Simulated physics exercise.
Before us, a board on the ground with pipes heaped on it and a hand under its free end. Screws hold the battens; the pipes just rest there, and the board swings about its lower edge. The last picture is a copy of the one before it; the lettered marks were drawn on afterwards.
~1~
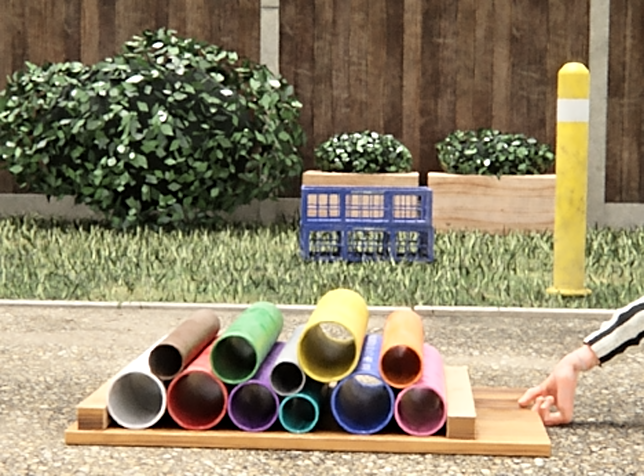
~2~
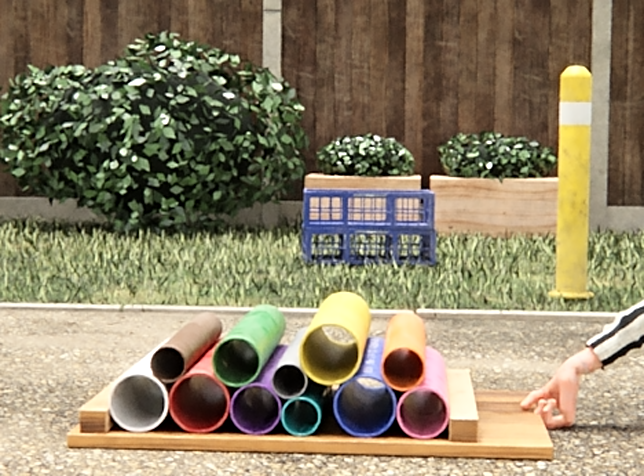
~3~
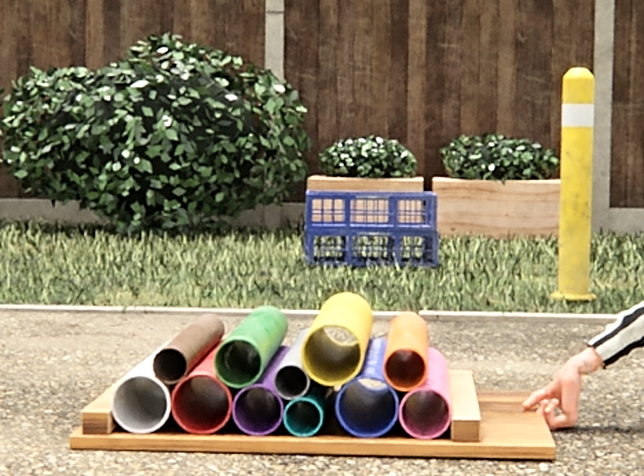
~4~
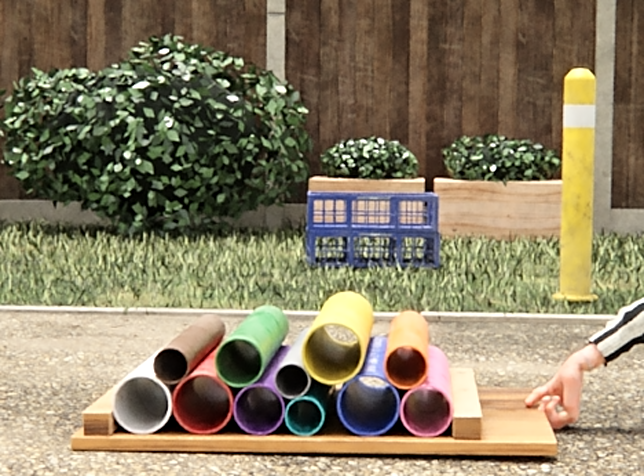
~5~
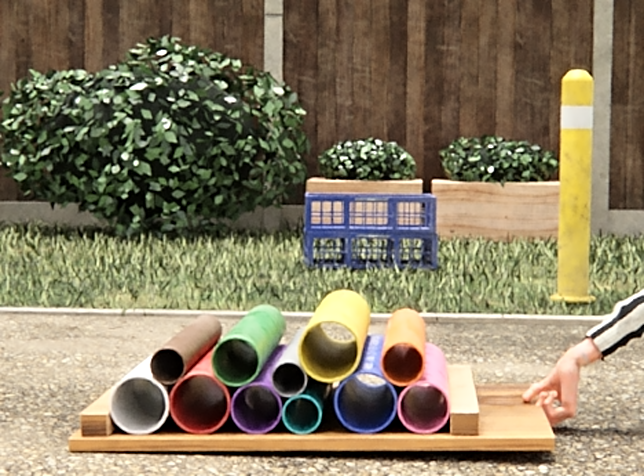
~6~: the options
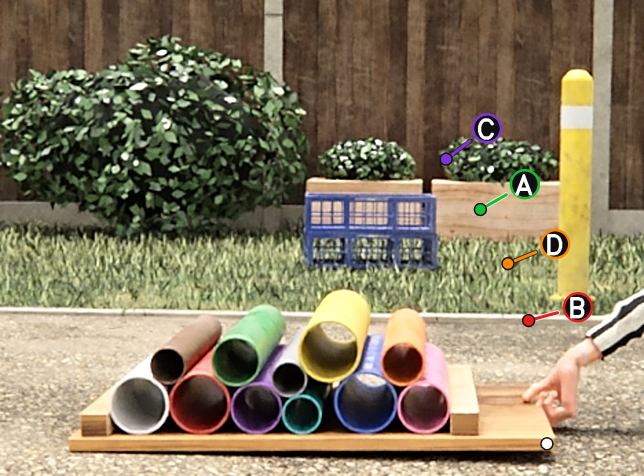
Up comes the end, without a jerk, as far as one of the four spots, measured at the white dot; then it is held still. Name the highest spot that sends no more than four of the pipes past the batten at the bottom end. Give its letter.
Lift it to C and no more.
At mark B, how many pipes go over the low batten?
It comes to none.
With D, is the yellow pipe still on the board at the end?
Yes, with D.
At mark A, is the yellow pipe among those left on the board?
Yes, with A.
On the marked copy, A at (480, 210); B at (529, 321); C at (446, 159); D at (508, 264); the white dot at (547, 444).
Taking C. A third of the way, board at 20°.
Two thirds of the way, board at 38°.
When it is over, board at 38°, four over the low batten (grey, green, brown, yellow).
As for the rest, A two over the low batten (green, brown); B none over the low batten; D none over the low batten.
